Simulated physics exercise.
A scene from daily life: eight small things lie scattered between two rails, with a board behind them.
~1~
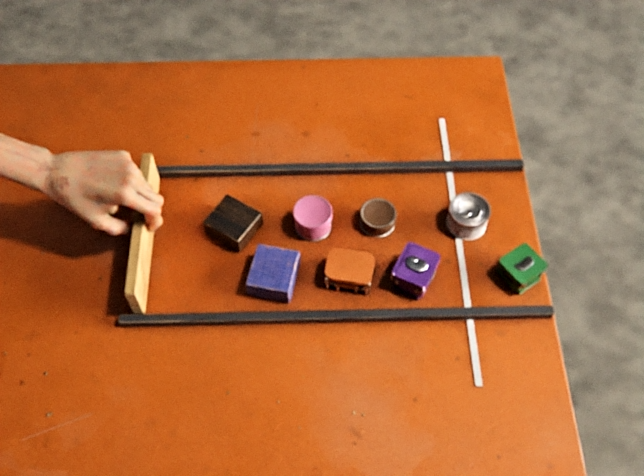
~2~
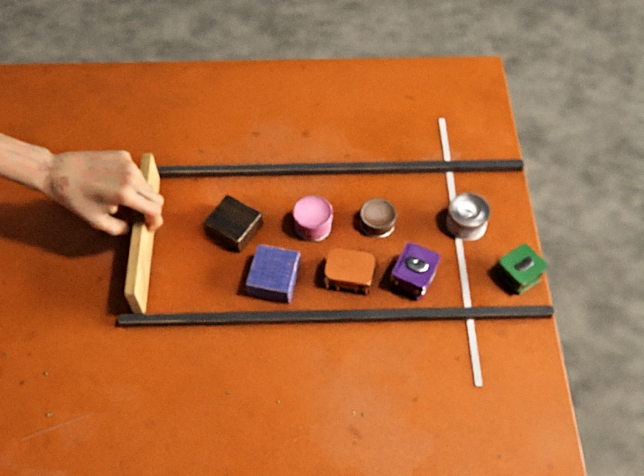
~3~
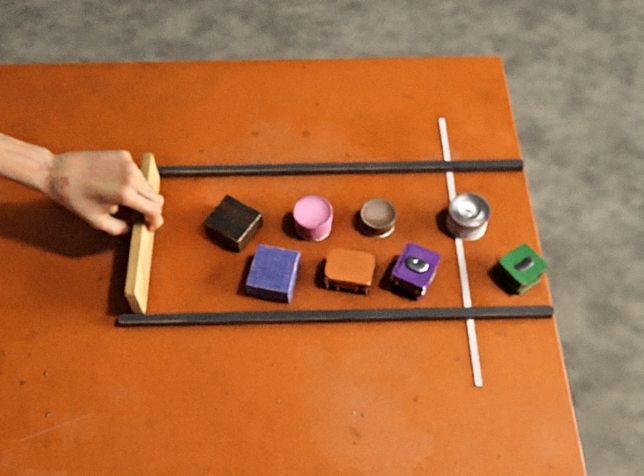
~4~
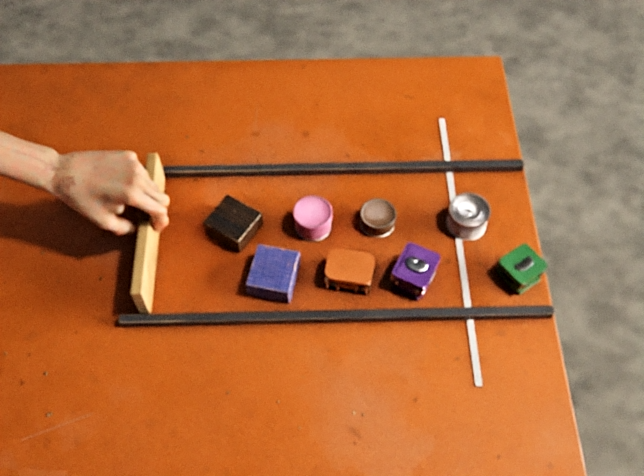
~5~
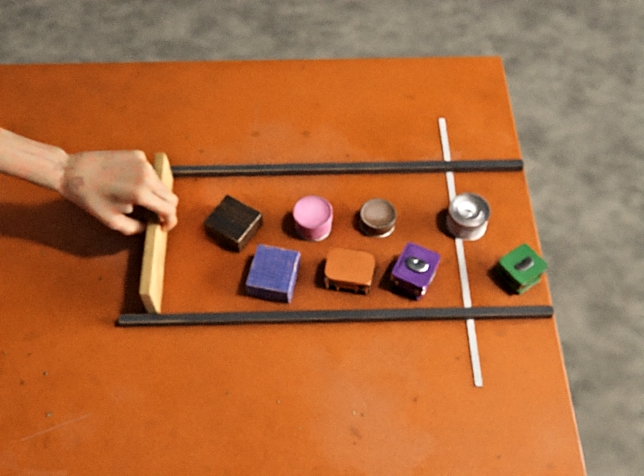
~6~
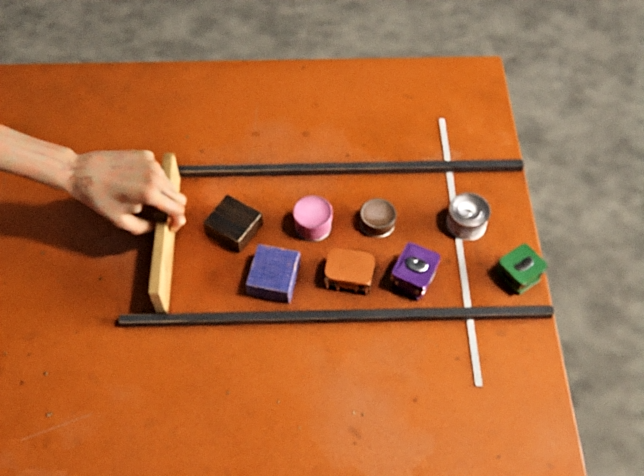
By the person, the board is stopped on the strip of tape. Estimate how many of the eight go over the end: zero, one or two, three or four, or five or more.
Ha, three or four come down.
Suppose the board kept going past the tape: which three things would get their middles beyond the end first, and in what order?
The green case, the white tin, the purple case.
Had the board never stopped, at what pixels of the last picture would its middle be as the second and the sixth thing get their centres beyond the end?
The middle is near (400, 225) first and near (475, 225) after.
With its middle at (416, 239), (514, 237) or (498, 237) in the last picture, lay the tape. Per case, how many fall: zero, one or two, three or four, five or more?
Tape by tape, the falls would be: Either one or two, then 5 or more, then more than four.
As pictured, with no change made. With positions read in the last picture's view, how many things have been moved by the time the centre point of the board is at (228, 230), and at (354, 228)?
By then 1, and later 7.
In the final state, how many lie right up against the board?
That makes 2.
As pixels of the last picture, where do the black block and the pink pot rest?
Reading them off: First (477, 208); then (519, 210).
Soon after, none off yet; green case at rest near (520, 270); white tin at rest near (468, 217); purple case at rest near (415, 271).
In the end, the number that fall off is three or four; gone, brown tin, purple case, white tin and green case.
